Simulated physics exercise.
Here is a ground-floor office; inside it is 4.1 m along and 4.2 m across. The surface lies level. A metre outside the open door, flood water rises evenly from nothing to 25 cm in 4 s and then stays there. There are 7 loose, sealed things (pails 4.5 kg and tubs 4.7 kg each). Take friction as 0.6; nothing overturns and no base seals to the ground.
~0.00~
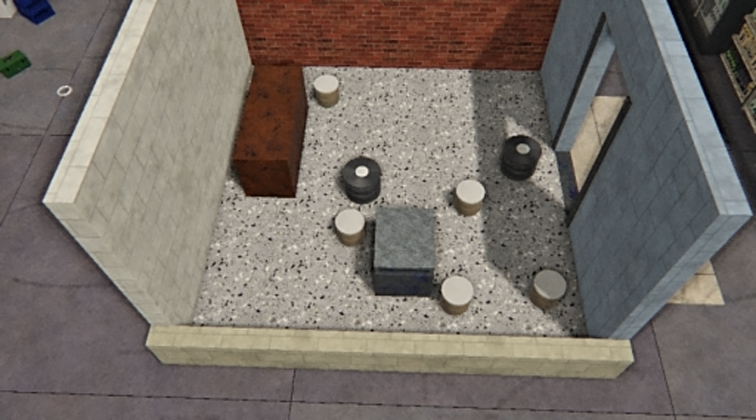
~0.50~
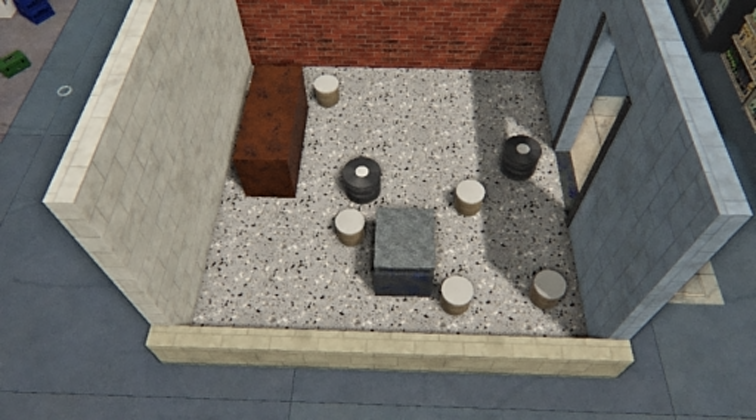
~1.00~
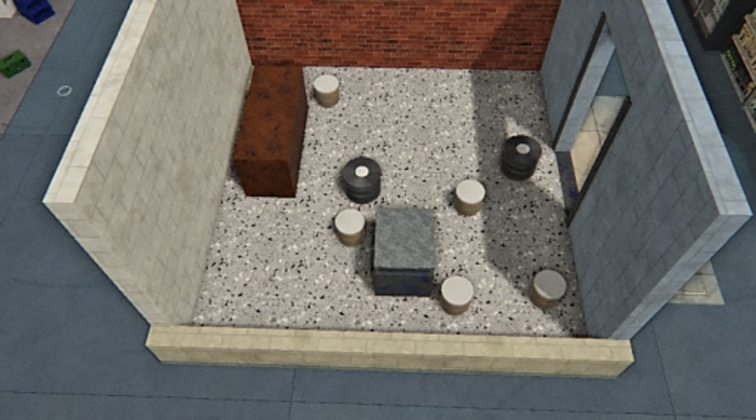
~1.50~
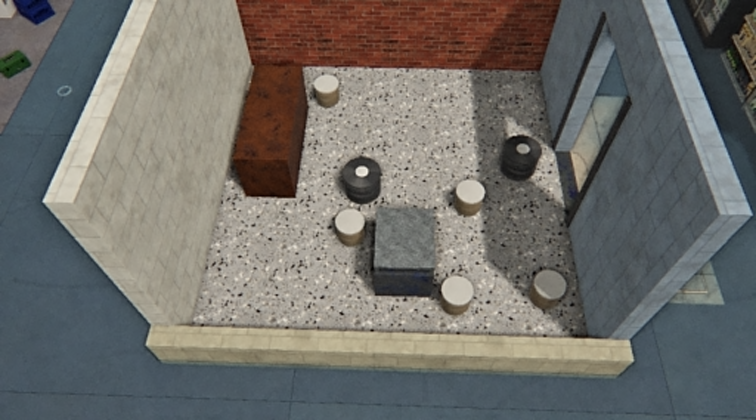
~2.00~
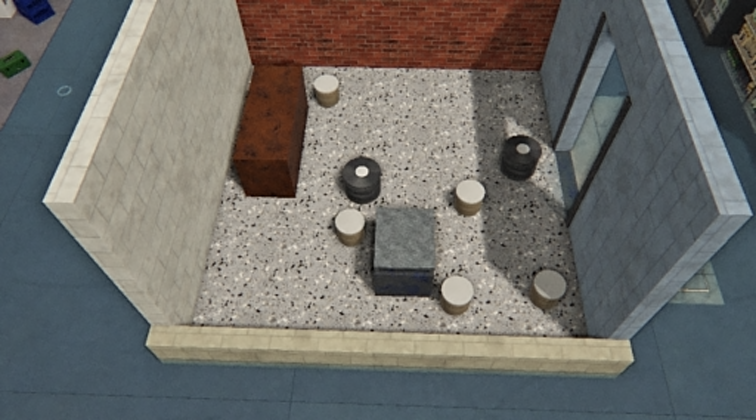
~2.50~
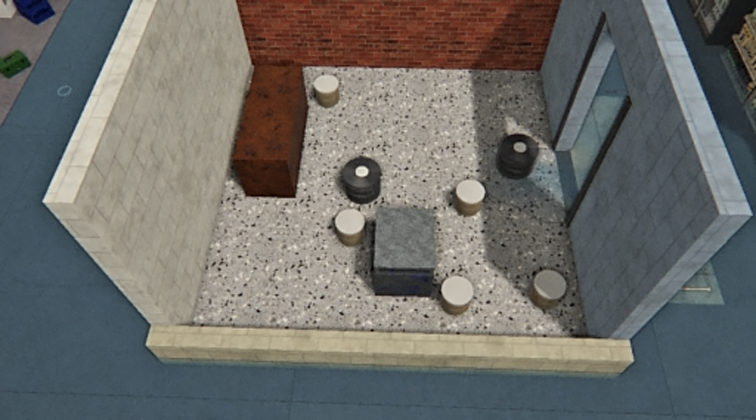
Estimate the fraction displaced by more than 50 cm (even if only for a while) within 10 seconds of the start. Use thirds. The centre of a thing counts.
It is two thirds or more.
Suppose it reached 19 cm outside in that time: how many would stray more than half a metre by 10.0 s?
In that case 4 of them.
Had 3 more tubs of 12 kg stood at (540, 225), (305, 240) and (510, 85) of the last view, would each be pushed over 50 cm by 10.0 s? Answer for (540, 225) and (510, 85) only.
In that order: Less, under.
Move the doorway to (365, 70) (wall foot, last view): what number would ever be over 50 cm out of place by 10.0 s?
Then 5.
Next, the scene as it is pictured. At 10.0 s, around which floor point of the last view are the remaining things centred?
Near (371, 214).
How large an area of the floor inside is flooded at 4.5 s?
Roughly 8.0 m2.
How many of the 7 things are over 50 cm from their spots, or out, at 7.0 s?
By then 6.
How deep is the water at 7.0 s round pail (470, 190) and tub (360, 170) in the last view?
Roughly 5 and 6 cm.
After 3.5 s 1 of 7 are over 50 cm from their spots; 0 afloat.
After 4.5 s 2 of 7 are over 50 cm from their spots; 0 afloat.
After 7.0 s 6 of 7 are over 50 cm from their spots; 3 afloat.
After 10.0 s 5 of 7 are over 50 cm from their spots, and 6 have been at some point; 6 afloat.
